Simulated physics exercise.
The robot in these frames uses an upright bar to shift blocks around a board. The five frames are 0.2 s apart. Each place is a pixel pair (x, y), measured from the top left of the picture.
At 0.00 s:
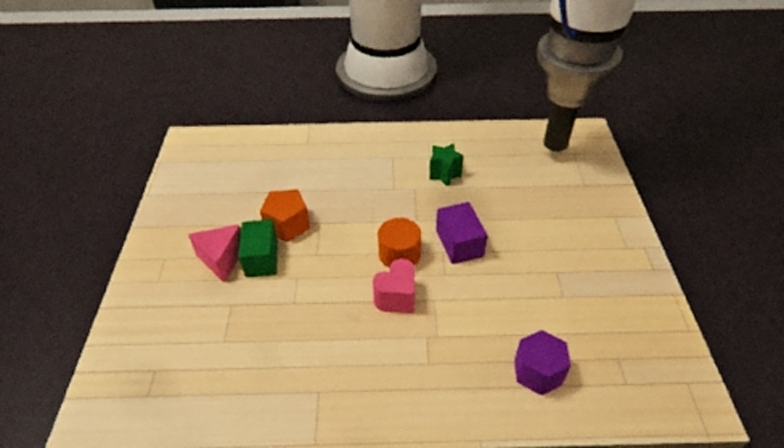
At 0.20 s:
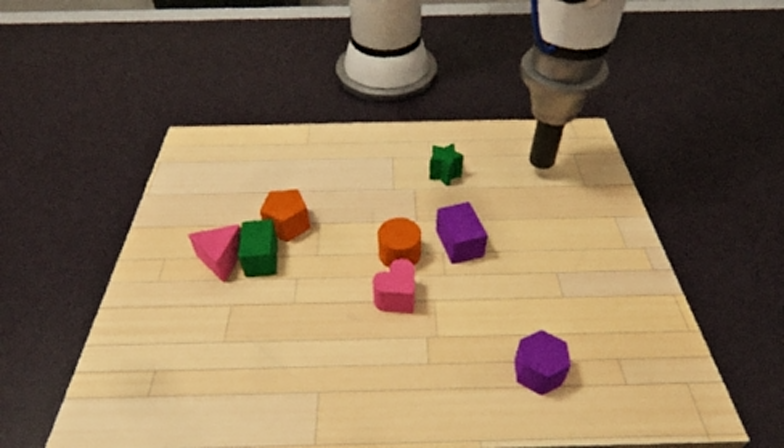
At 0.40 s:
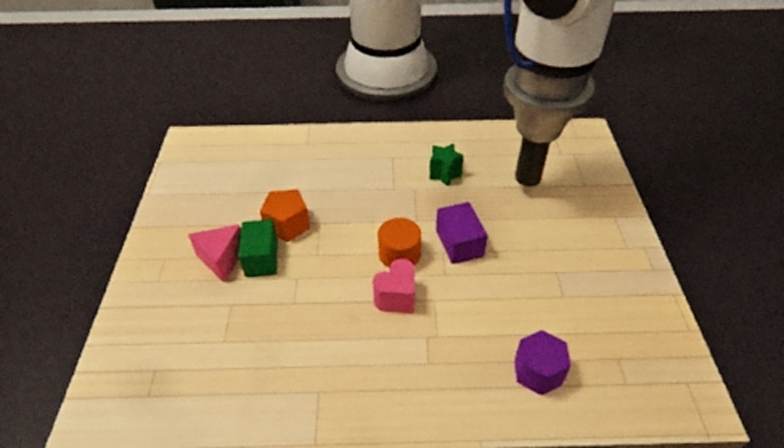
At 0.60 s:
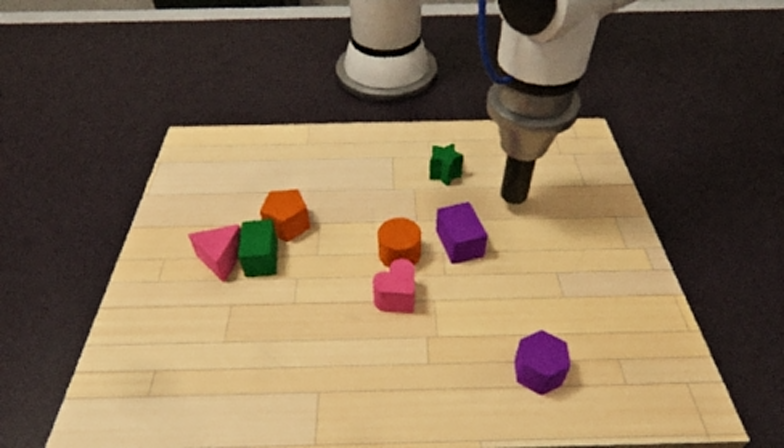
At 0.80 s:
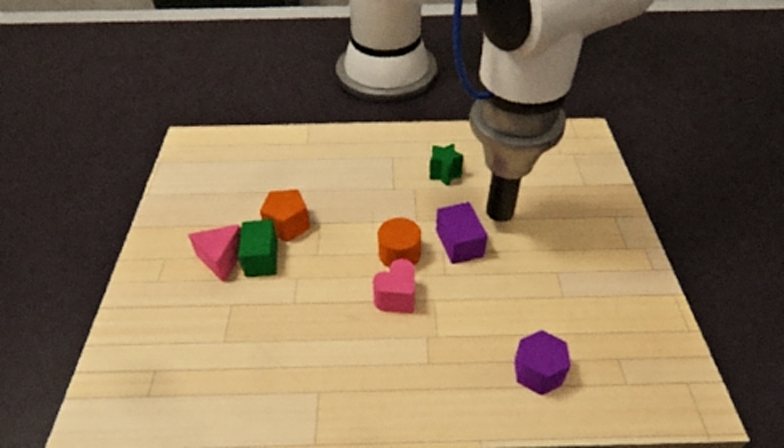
A robot arm moved its dark upright bar from the board's upper right corner down and to the left, drawing close to the purple block, while all the colourful blocks stayed still.
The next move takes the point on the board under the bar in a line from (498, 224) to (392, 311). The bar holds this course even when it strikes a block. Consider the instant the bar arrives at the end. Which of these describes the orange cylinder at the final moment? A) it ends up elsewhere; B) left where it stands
The answer is A.
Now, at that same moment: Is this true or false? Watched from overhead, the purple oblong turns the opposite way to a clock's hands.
That statement is not accurate.
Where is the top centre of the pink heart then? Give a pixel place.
In the picture, that point is around (359, 298).
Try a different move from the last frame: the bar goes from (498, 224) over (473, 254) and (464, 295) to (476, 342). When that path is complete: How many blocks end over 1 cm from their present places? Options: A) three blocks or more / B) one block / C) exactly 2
B
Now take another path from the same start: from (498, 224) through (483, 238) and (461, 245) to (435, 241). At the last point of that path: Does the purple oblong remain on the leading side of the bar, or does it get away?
My answer is that the purple oblong is still ahead.
The first path, step by step. One third of the way, bar (467, 239); orange cylinder (394, 233); purple oblong (435, 235), turned 15° clockwise.
Two thirds of the way, bar (431, 268); pink heart (388, 284), turned 35° anticlockwise; orange cylinder (364, 232); purple oblong (400, 246), turned 45° clockwise.
At the end, bar (392, 300); pink heart (359, 298), turned 20° anticlockwise; orange cylinder (361, 230); purple oblong (396, 247), turned 60° clockwise.
